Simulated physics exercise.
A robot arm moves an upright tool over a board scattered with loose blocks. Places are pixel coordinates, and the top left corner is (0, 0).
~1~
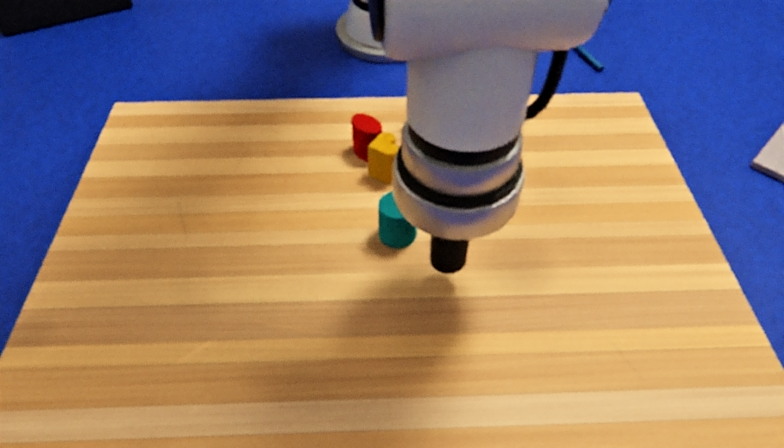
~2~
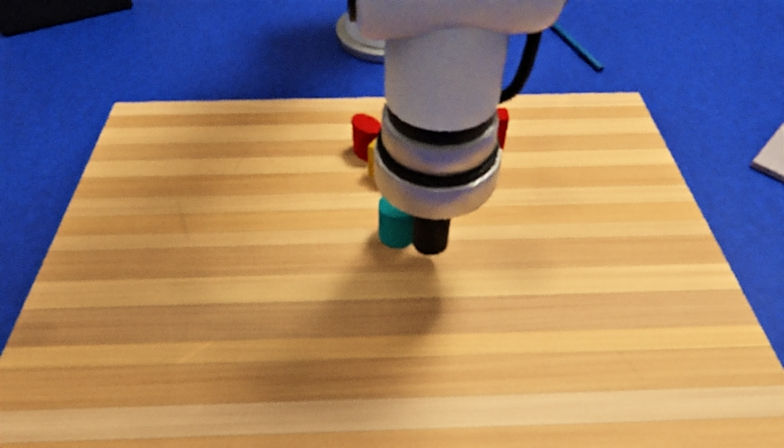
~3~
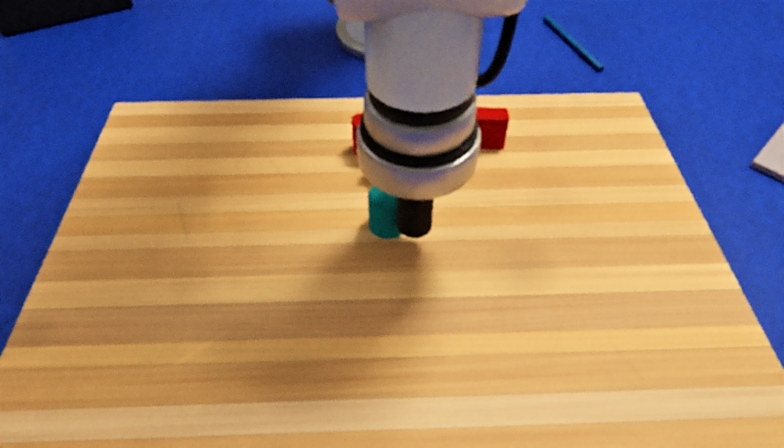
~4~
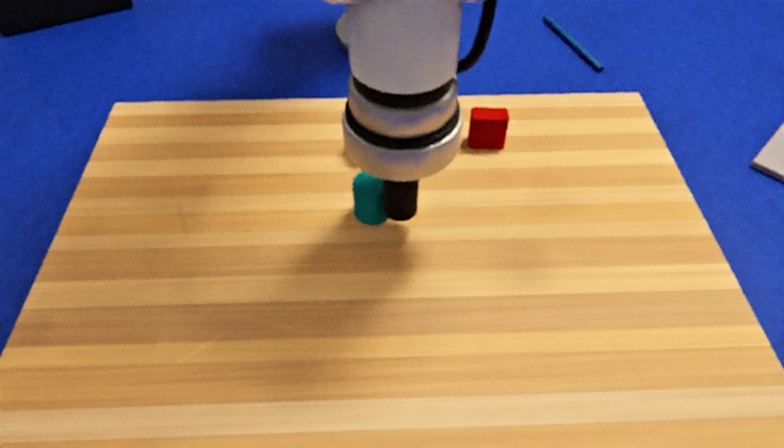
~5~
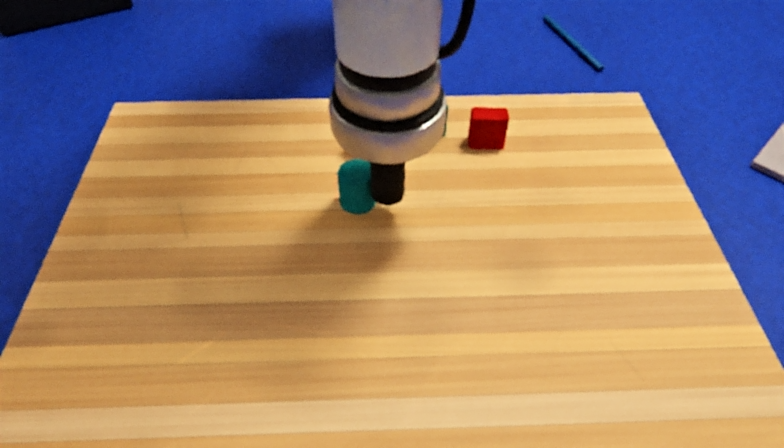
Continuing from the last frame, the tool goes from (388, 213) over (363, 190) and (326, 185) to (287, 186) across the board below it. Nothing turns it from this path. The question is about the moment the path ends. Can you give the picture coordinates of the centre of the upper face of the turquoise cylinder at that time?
My estimate: (247, 154).
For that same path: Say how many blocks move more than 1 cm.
By the end, one block will have moved.
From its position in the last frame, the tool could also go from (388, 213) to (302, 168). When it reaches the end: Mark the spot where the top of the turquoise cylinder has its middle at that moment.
My estimate: (263, 141).
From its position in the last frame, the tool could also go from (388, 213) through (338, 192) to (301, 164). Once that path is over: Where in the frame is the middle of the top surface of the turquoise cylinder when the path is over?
In the picture, it is at (263, 133).
What follows on the original path. One third of the way, tool at (362, 172); turquoise cylinder at (327, 157).
Two thirds of the way, tool at (323, 166); turquoise cylinder at (287, 154).
At the end, tool at (284, 168); turquoise cylinder at (247, 154); yellow heart in place.
